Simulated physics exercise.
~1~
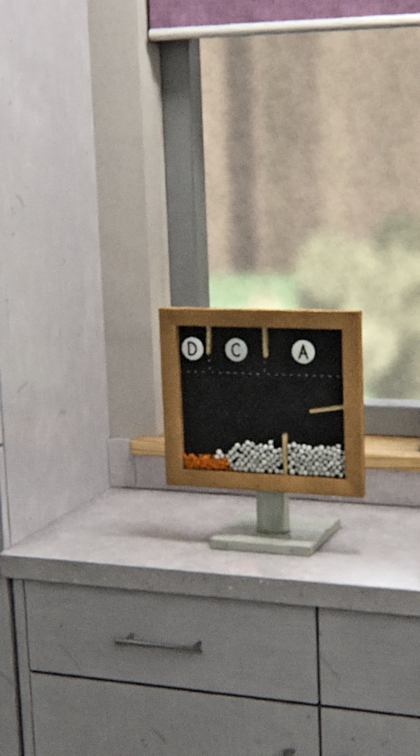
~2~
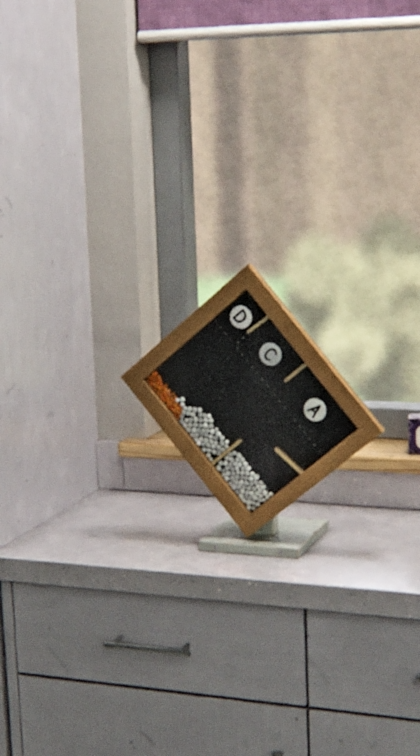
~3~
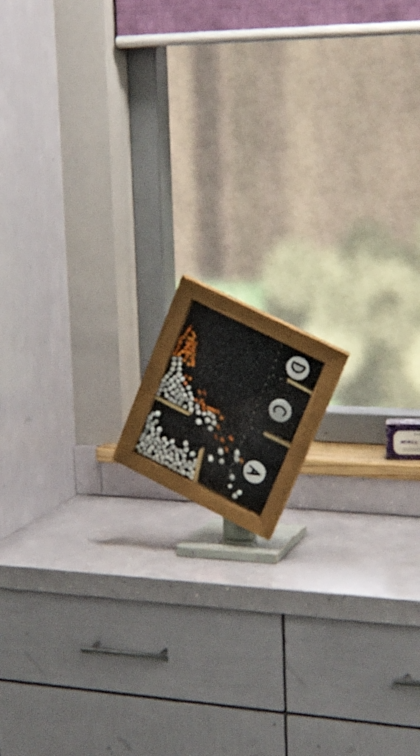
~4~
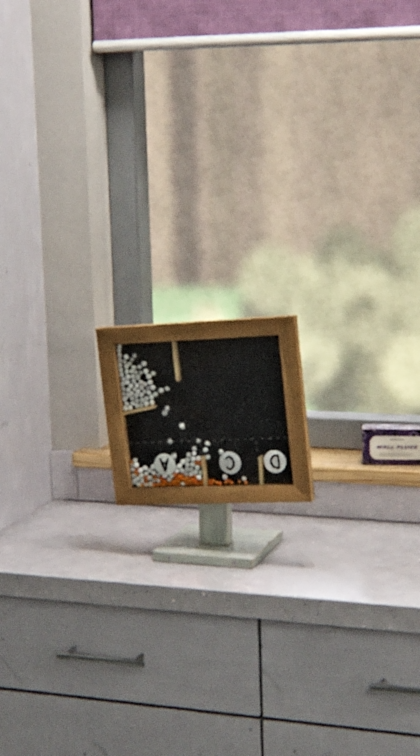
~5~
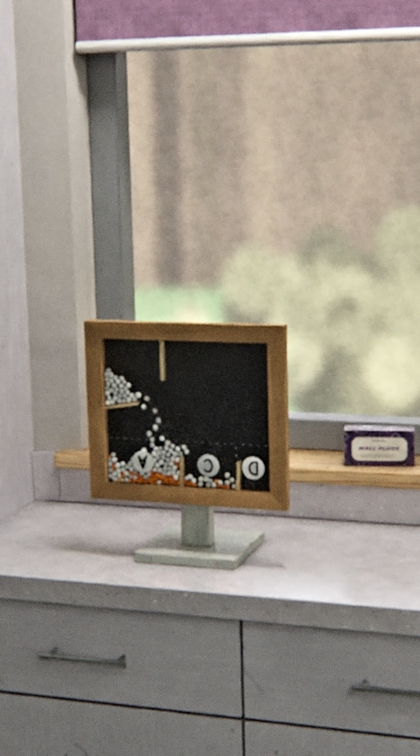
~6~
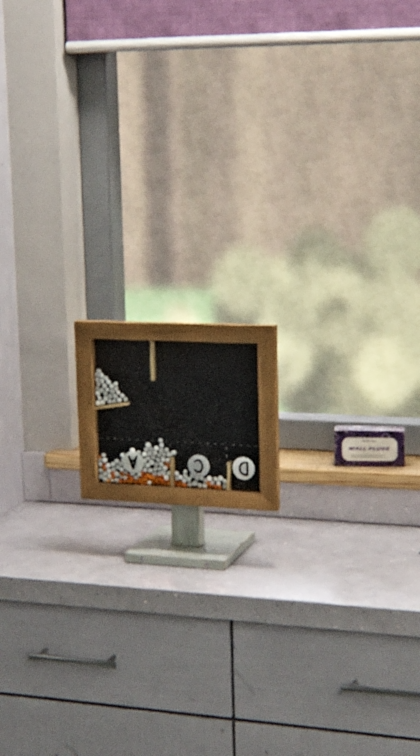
A shallow wooden-framed case with a black interior, holding many small white pills and a few orange ones along its bottom, stands on a grey counter by a window. It begins turning clockwise on its stand, and the pills stay heaped along the lowering side. As it tips further, orange and white pills spill past the short dividers toward the lettered pockets. The case comes to rest upside down while white pills keep trickling from a ledge at left. Most pills end in pocket A, orange ones mainly beneath, with some in C, none in D, and a small pile still on the ledge.
